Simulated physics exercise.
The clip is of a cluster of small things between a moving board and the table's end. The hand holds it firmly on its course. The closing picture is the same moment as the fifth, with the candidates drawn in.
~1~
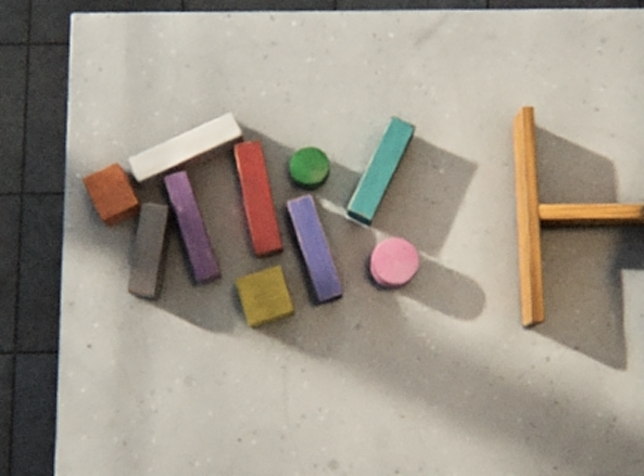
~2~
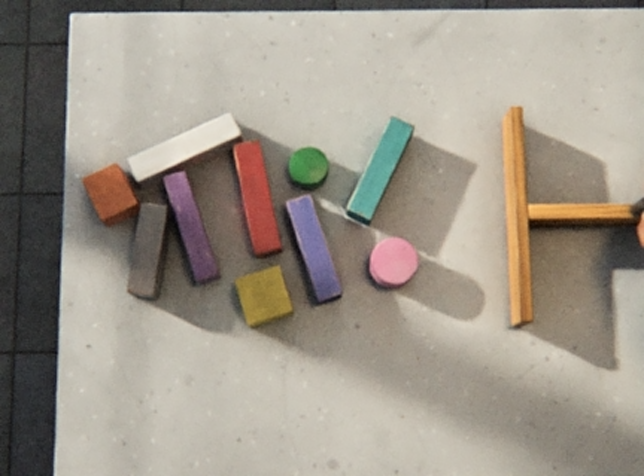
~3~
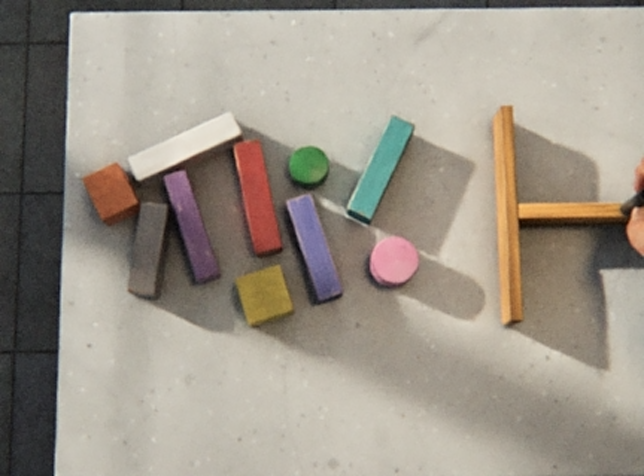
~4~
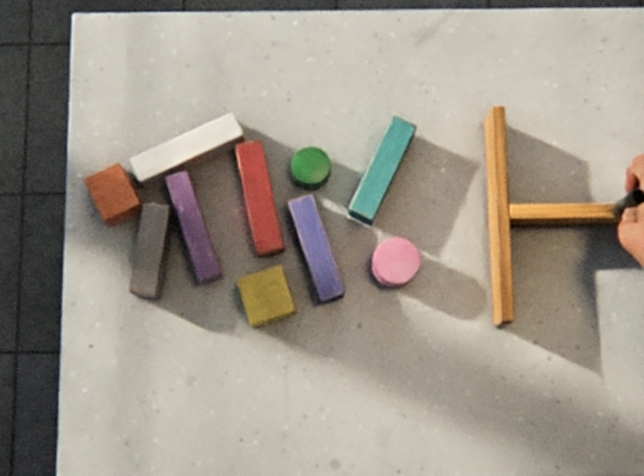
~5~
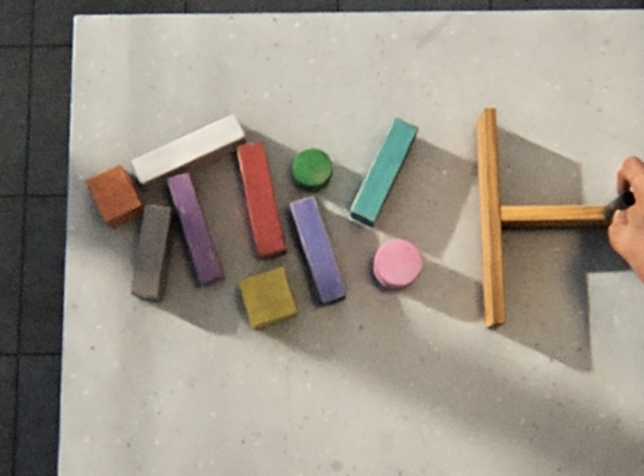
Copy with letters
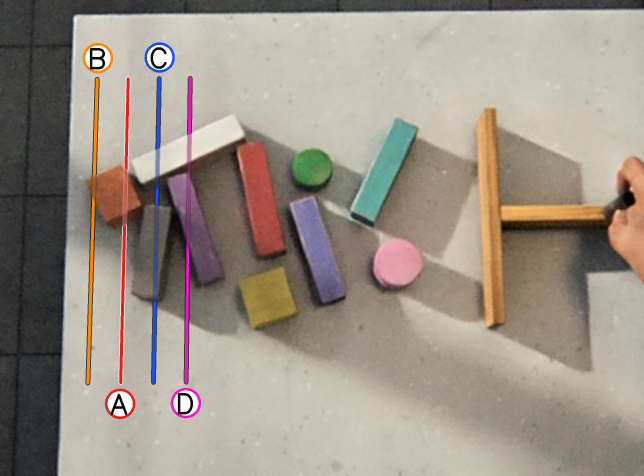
On a pale speckled tabletop, a hand slides a wooden T-shaped board slowly leftward toward a cluster of motionless coloured blocks.
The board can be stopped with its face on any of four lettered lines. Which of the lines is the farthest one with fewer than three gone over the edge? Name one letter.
Line D.
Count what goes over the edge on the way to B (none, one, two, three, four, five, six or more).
In all, six or more.
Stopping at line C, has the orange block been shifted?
By then, yes.
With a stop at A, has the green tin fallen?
By then, no.
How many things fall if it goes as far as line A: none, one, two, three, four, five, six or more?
In all, six or more.
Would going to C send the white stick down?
No.
On the marked copy, A at (125, 227); B at (93, 227); C at (156, 226); D at (188, 226).
Following D. Soon after the start, board (384, 215); turquoise bar (361, 174); pink tin (353, 267).
Later, board (272, 216); orange block (102, 196); grey bar (130, 259).
In the end, board (189, 217); grey bar over the edge; orange block over the edge; two fallen.
As for the rest, A drops seven; B drops nine; C drops four.
